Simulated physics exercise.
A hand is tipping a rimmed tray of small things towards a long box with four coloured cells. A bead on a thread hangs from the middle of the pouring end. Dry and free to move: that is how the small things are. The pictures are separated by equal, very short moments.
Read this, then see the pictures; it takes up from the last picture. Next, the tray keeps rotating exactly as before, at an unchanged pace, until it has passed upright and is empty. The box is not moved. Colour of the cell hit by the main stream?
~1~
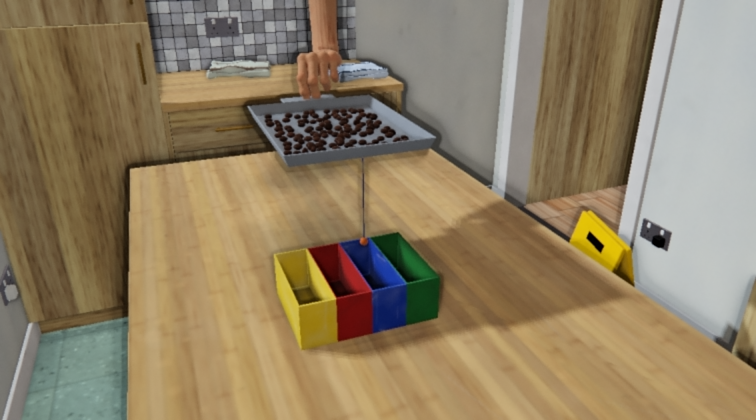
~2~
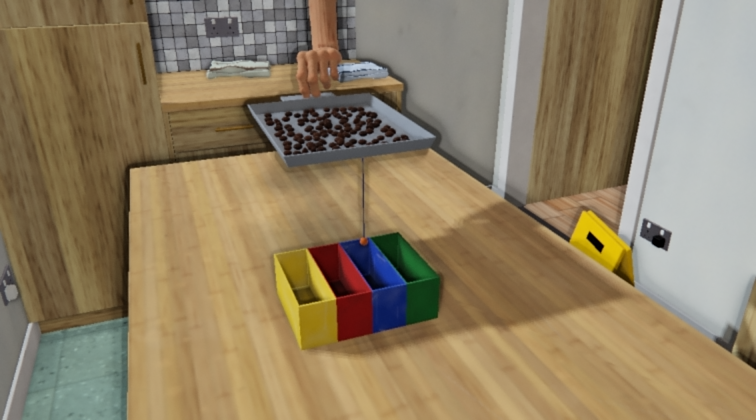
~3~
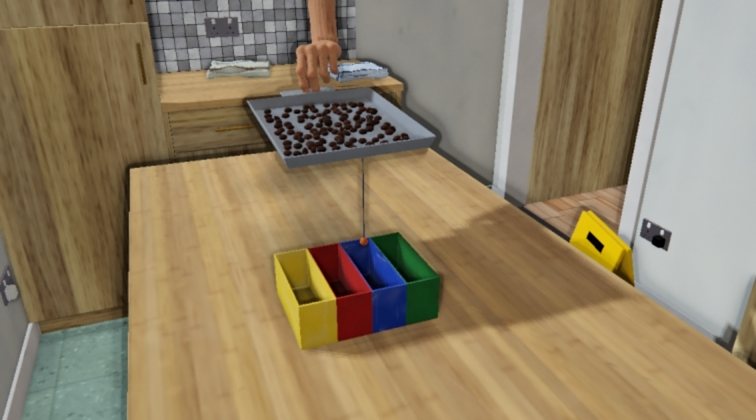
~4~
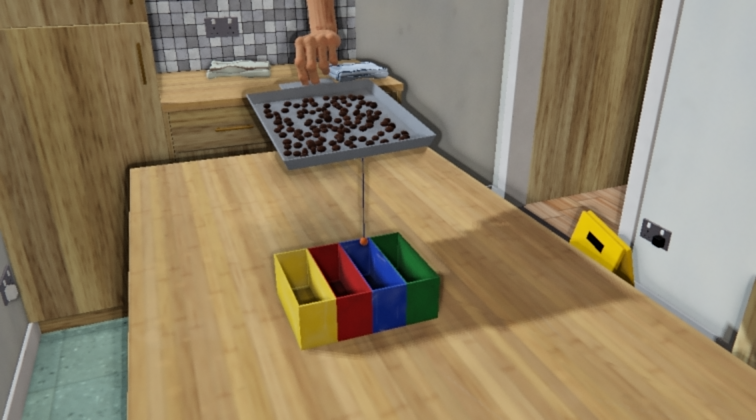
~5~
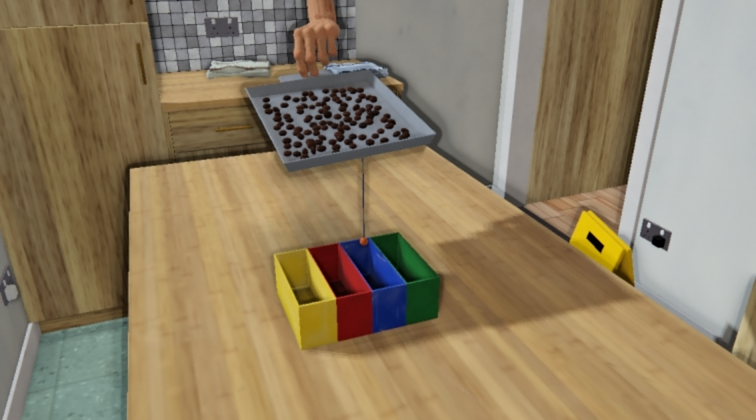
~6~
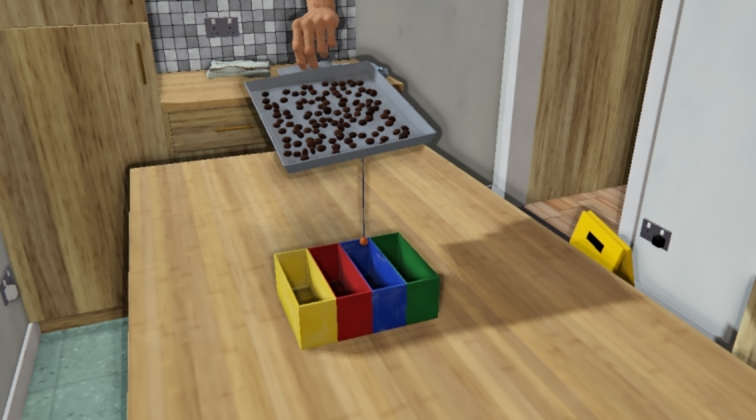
Yellow.
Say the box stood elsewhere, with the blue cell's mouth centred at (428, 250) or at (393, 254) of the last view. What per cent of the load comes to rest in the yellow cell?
First try: Roughly 10 per cent; second try: Roughly 30 per cent.
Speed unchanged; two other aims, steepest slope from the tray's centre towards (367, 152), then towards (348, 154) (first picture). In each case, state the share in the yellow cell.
0 % and 30 %.
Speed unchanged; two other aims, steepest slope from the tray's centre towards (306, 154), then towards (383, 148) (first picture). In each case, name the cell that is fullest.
Try 1 - that yellow cell / try 2 - the cell in green.
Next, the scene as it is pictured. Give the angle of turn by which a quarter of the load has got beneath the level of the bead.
About 75°.
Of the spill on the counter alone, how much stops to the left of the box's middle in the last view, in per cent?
100 per cent or thereabouts.
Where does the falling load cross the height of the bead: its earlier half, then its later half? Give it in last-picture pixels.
Around (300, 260) and then (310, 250).
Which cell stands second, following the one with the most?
Runner-up: The red cell.
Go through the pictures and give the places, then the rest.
Corners of the pouring end at (288, 154) and (430, 136), level; middle of the load at (331, 132), flat chocolate drops; bead on its thread at (364, 241); yellow cell at (318, 320); red cell at (354, 312); blue cell at (389, 304); green cell at (423, 297), in the first picture.
Corners of the pouring end at (288, 154) and (430, 136), level; middle of the load at (331, 132), in the second picture.
Corners of the pouring end at (288, 156) and (430, 135), tipped barely, lowest at the left corner; middle of the load at (330, 130), in the third picture.
Corners of the pouring end at (288, 158) and (430, 134), tipped a little, lowest at the left corner; middle of the load at (330, 126), in the fourth picture.
Corners of the pouring end at (288, 160) and (430, 132), tipped a little, lowest at the left corner; middle of the load at (330, 123), in the fifth picture.
Corners of the pouring end at (288, 162) and (430, 131), tipped a little, lowest at the left corner; middle of the load at (330, 120); yellow cell at (318, 320); red cell at (354, 312); blue cell at (389, 304); green cell at (423, 297), in the sixth picture.
Soon after the last picture, tray tipped steeply; all on the tray.
A little later, tray tipped right over; about a quarter on the tray; about a quarter in the yellow cell; a small part in the red cell; a stray few in the blue cell; about a third falling or outside the box.
Later still, tray tipped past a quarter turn; about half in the yellow cell; about a quarter in the red cell; a small part in the blue cell; a small part falling or outside the box.
At rest, tray tipped past a quarter turn; about half in the yellow cell; about a quarter in the red cell; a small part in the blue cell; none in the green cell; a small part outside the box.
